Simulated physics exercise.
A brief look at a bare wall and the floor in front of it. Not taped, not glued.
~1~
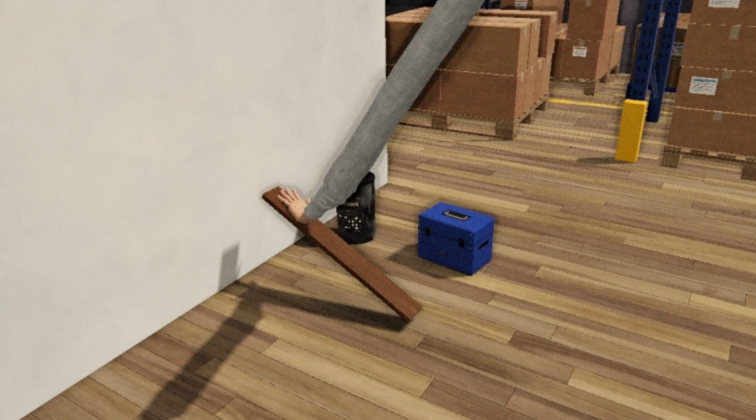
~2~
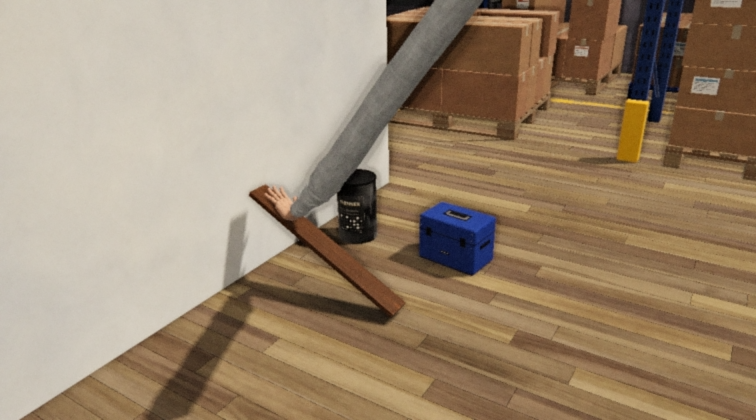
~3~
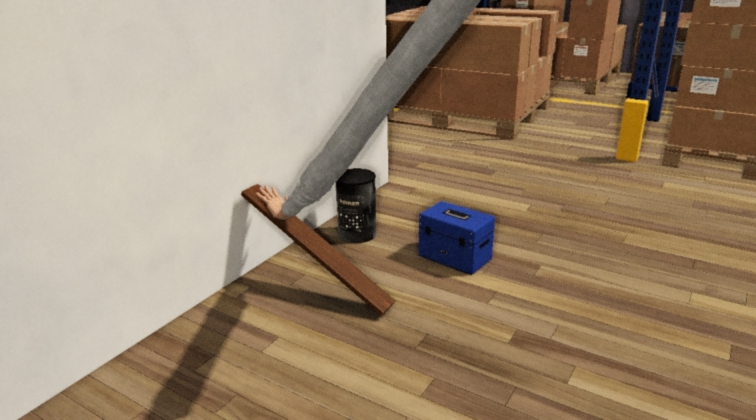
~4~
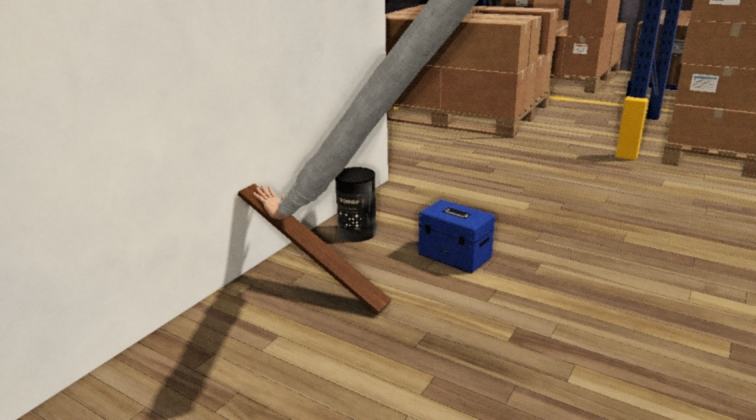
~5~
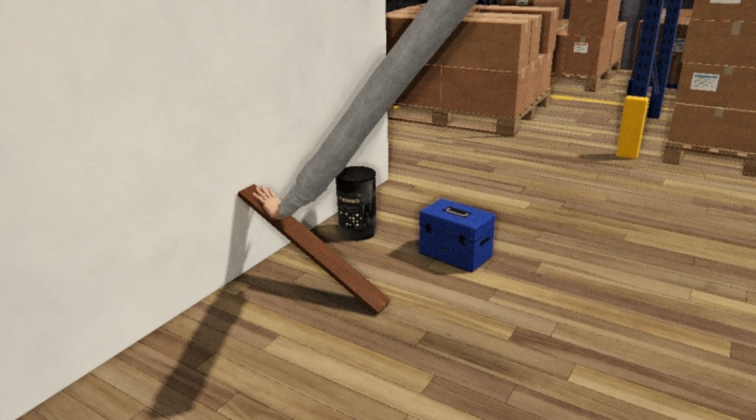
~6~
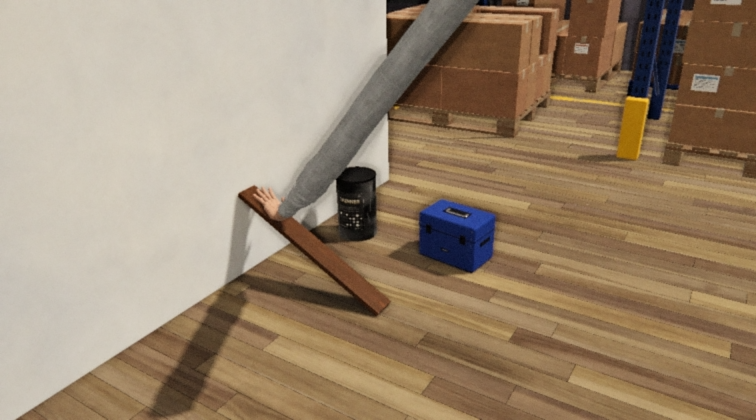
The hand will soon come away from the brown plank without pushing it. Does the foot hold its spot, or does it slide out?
The foot slides out.
Then, 0.30 s past the last view, brown plank sunk by 13° near (319, 266).
Then, 0.40 s past the last view, brown plank sunk by 28° near (325, 288).
Finally, moved from the start, brown plank; the other 2 still in place. Final places as the last picture's camera would see them, brown plank near (325, 288). The plank slips out.
